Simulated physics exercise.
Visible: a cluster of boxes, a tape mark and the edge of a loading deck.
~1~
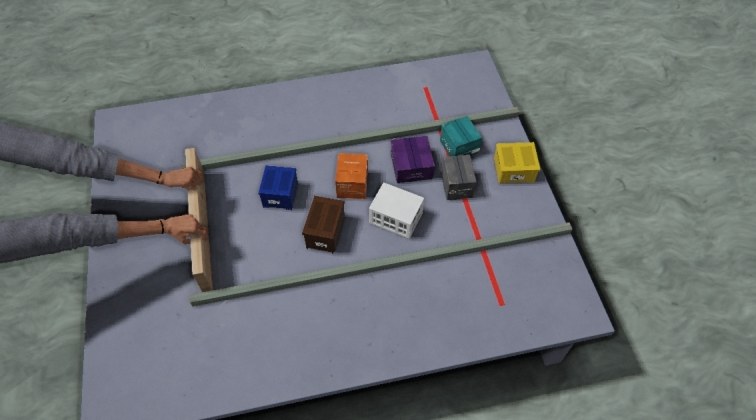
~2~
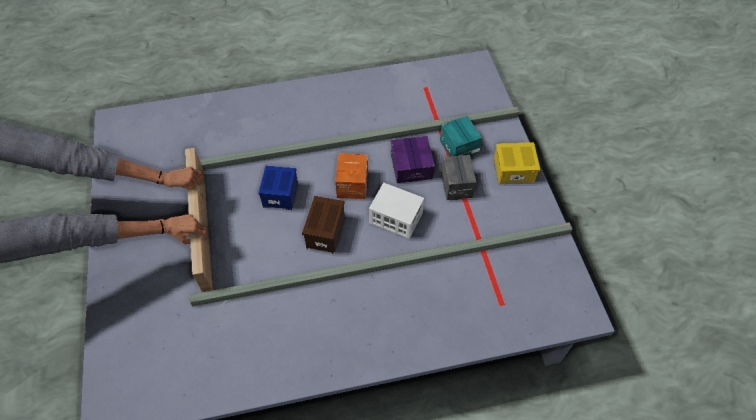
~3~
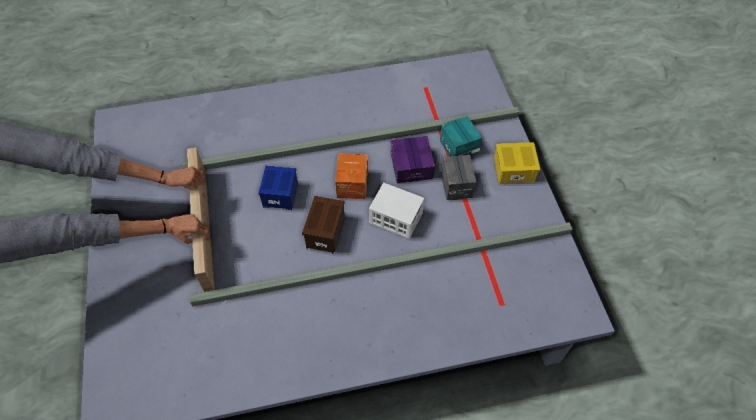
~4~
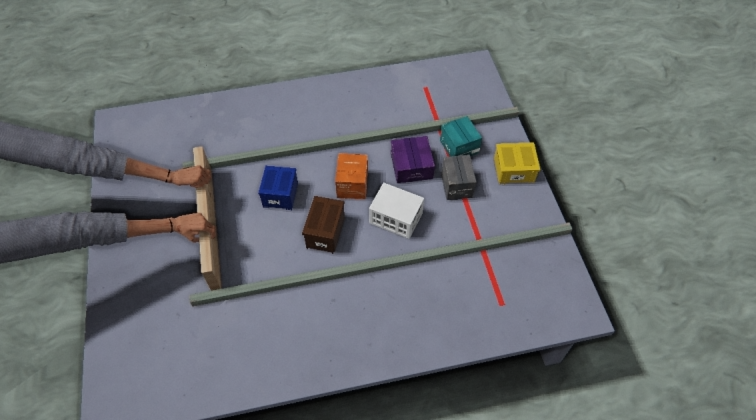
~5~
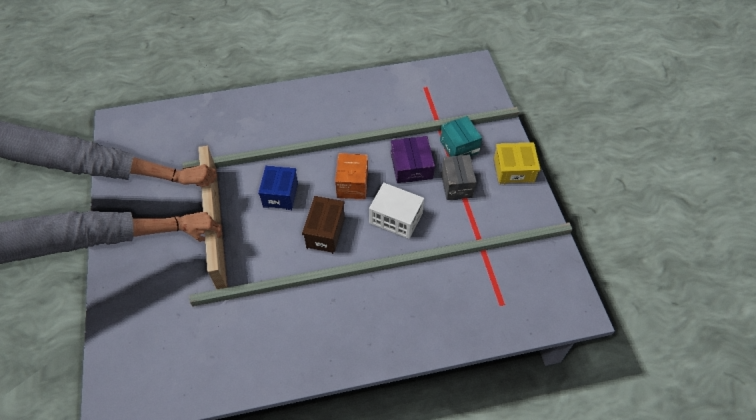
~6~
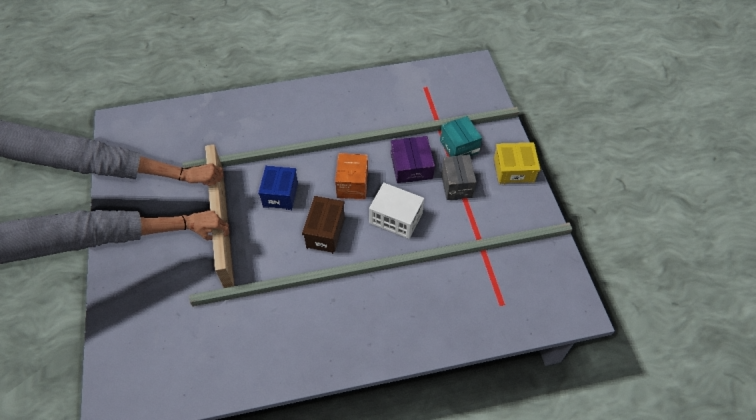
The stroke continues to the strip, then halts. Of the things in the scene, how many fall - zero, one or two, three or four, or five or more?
The drop will claim one or two of them.
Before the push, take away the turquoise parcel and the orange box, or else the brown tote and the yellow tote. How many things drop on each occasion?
That gives 1 for the first pair taken away and 1 for the second.
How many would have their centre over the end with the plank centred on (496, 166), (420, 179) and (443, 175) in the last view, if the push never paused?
Counts per position: 5 / 0 / 2.
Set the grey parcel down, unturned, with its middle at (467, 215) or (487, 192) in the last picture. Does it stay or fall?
It keeps its place, then keeps its place.
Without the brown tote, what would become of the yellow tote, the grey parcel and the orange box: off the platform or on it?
The yellow tote tumbles off, the grey parcel does not fall, the orange box holds on.
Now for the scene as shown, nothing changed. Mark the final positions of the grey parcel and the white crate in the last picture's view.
The grey parcel settles near (525, 168); as for the white crate, near (528, 201).
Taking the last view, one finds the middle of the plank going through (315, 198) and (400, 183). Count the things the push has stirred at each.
The counts are 3 and 7.
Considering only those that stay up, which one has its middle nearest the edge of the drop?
Purple parcel, foremost.
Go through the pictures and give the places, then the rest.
The first picture shows yellow tote (516, 163); turquoise parcel (461, 139); grey parcel (458, 178); plank (199, 218); tape (459, 184).
The second picture shows turquoise parcel (461, 139); orange box (352, 176).
The third picture shows grey parcel (458, 178); blue tote (279, 188).
The fourth picture shows yellow tote (516, 163); white crate (397, 211).
The fifth picture shows turquoise parcel (461, 139); plank (213, 216).
The sixth picture shows yellow tote (516, 163); turquoise parcel (461, 139); grey parcel (458, 178); plank (219, 215); tape (459, 184).
A little later, none off yet; yellow tote at rest near (516, 163); turquoise parcel at rest near (461, 139); grey parcel at rest near (458, 178).
When it is over, the number that fall off is one or two; down, turquoise parcel and yellow tote.
